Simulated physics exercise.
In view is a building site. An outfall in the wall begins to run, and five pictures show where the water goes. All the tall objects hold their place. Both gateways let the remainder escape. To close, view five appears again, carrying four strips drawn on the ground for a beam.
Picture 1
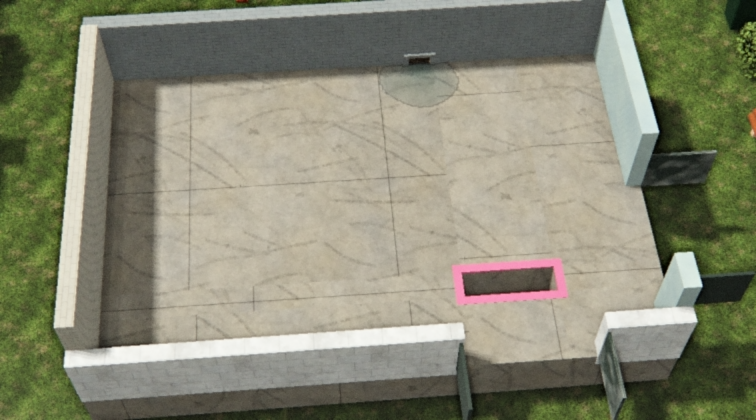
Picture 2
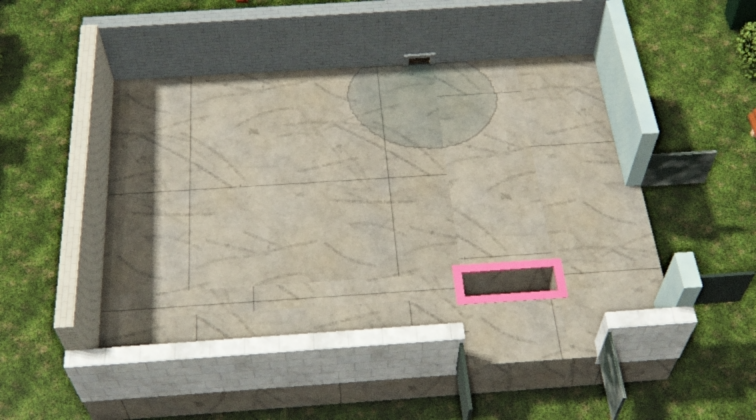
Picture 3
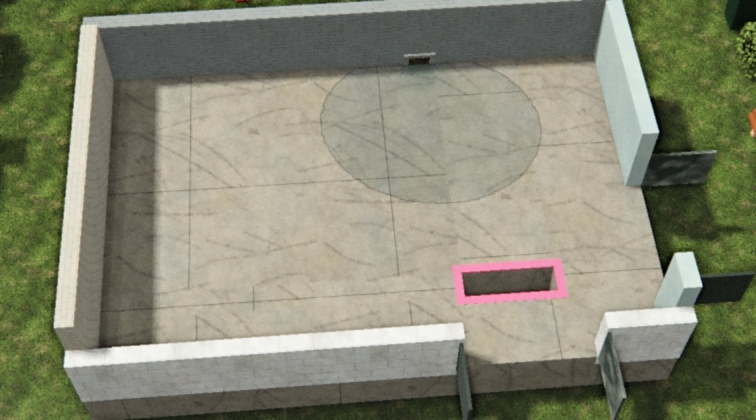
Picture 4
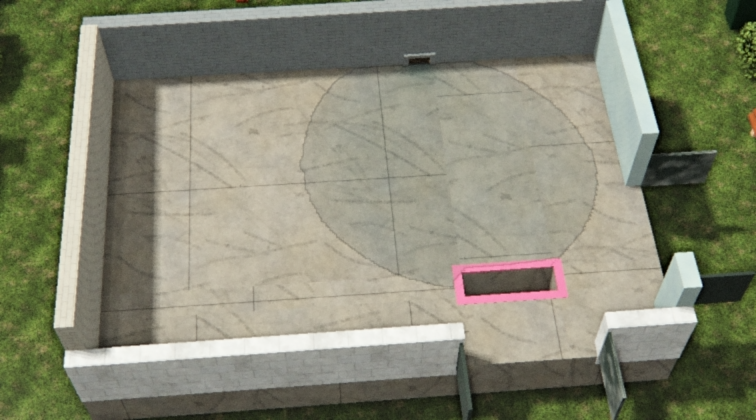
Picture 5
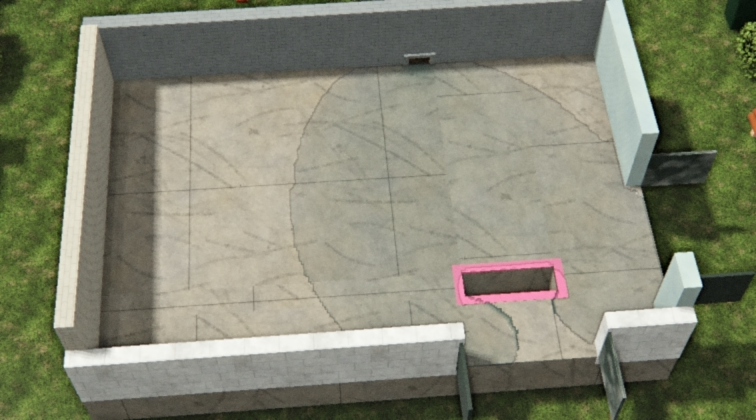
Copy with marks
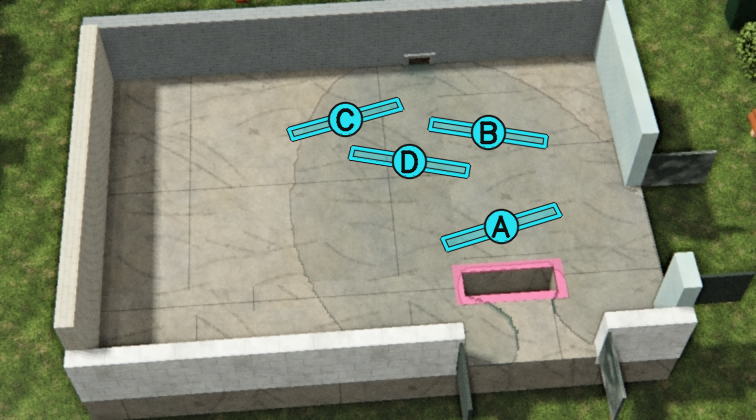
Water spreading in a widening round sheet from an outlet in the back wall across a walled floor, reaching a pink-edged drain.
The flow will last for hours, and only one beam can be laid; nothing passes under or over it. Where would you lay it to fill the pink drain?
Go for C.
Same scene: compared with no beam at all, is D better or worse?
It is worse.
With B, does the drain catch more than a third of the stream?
No.
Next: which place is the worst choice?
That is place A.
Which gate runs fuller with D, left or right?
The left one.
On the marked copy, A from (445, 244) to (557, 210); B from (431, 124) to (545, 141); C from (290, 134) to (399, 104); D from (351, 152) to (467, 170).
With A, about 5 % of the stream runs into the pink drain, about 92 % out by the gates.
With B, about 22 % of the stream runs into the pink drain, about 77 % out by the gates.
With C, about 36 % of the stream runs into the pink drain, about 61 % out by the gates.
With D, about 20 % of the stream runs into the pink drain, about 79 % out by the gates.
